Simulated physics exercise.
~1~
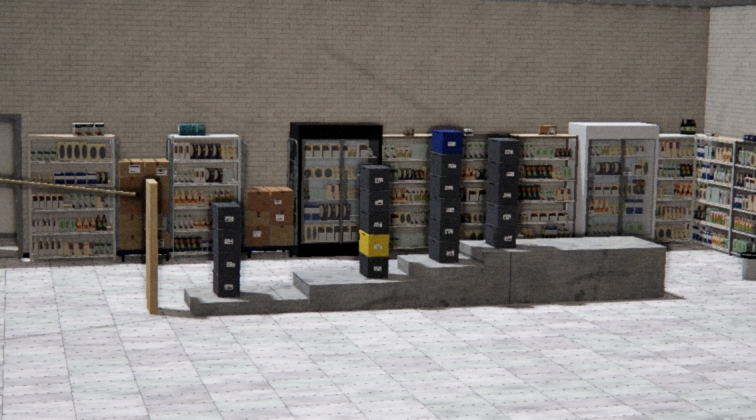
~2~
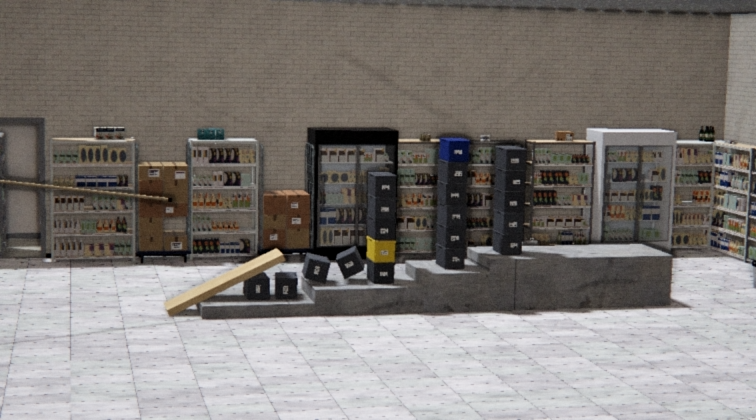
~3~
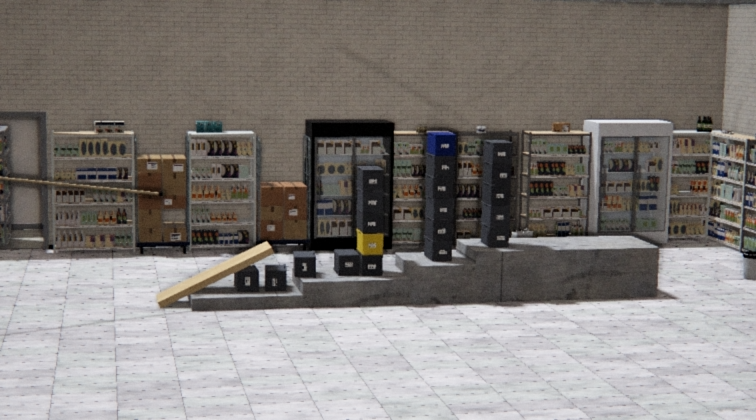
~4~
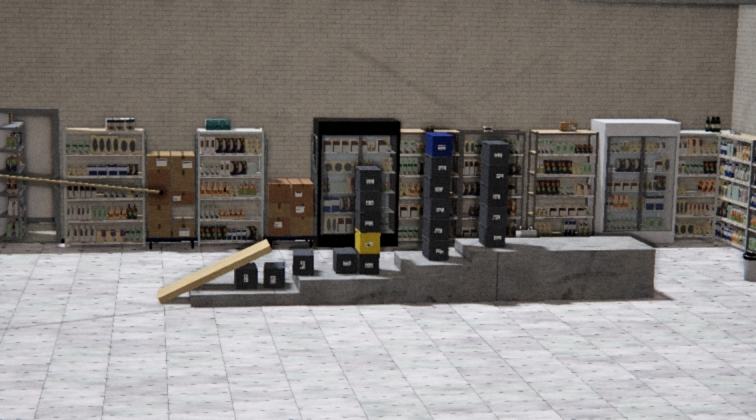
To begin with, four stacks of dark lidded totes stand on rising grey steps before a wall of stocked shelves and glass-fronted fridges, with a pale board upright at the left end. One tote low in the second stack is yellow, and a blue one tops the third. The board tips to the right and the shortest stack comes apart, its totes spilling along the lower steps towards the second stack. The board comes to rest slanting over the lowest step, beside the scattered totes. The other three stacks remain standing, with the yellow and blue totes still in place.
